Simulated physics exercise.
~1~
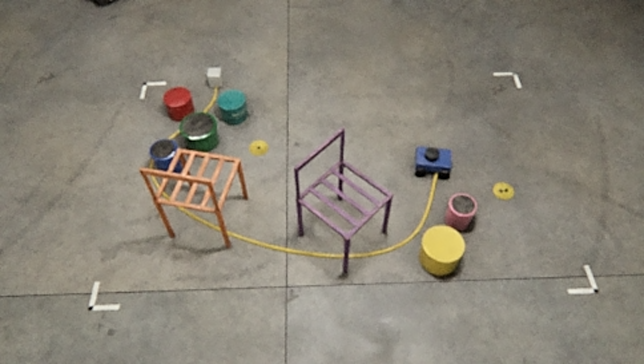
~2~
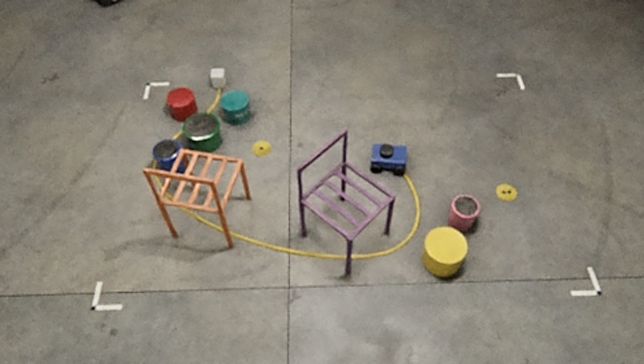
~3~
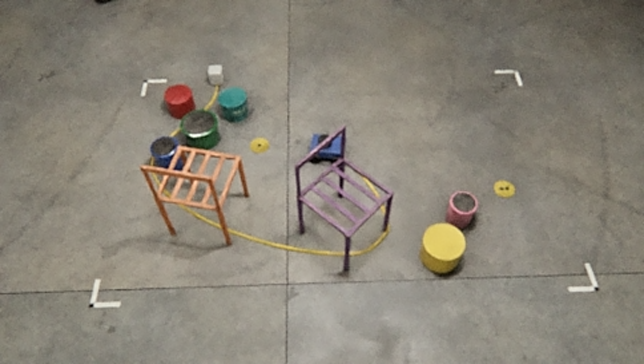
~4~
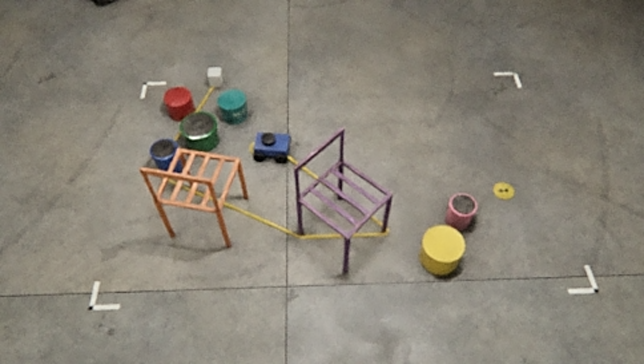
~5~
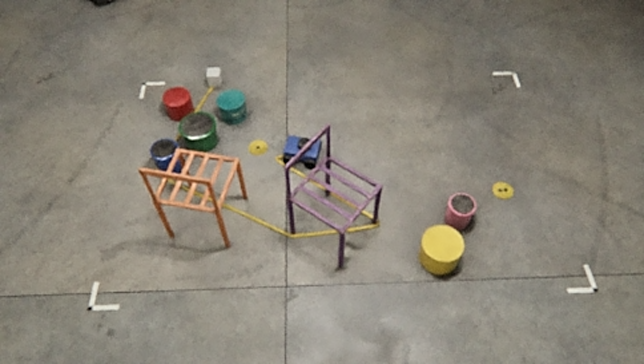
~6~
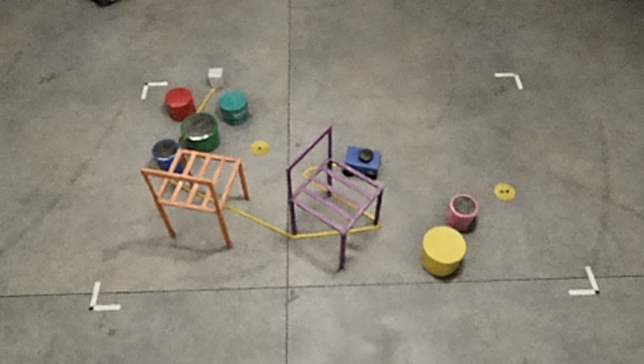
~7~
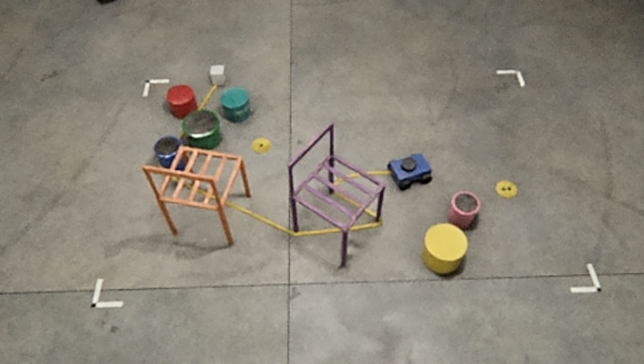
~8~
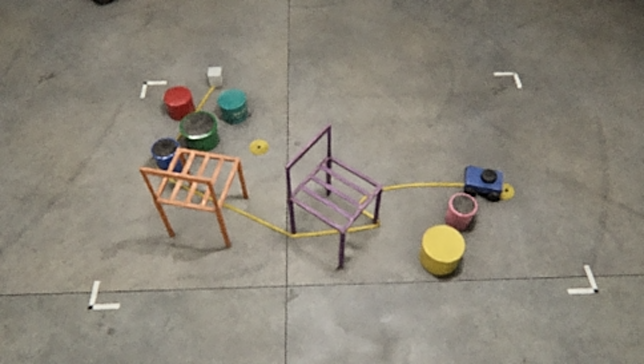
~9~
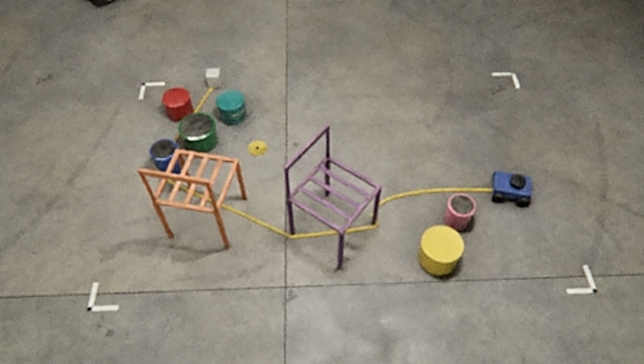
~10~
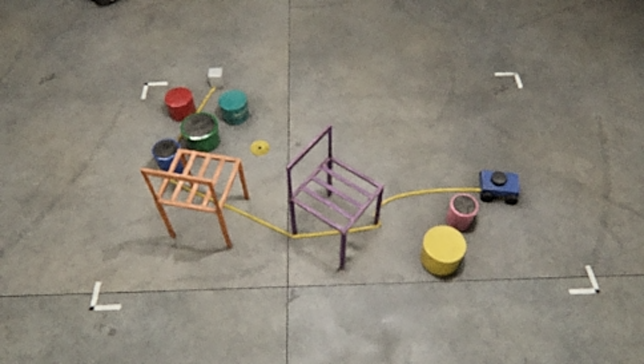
Small blue cart trailing a yellow lead rolling left past a purple chair, nudging it slightly, then returning right and stopping.
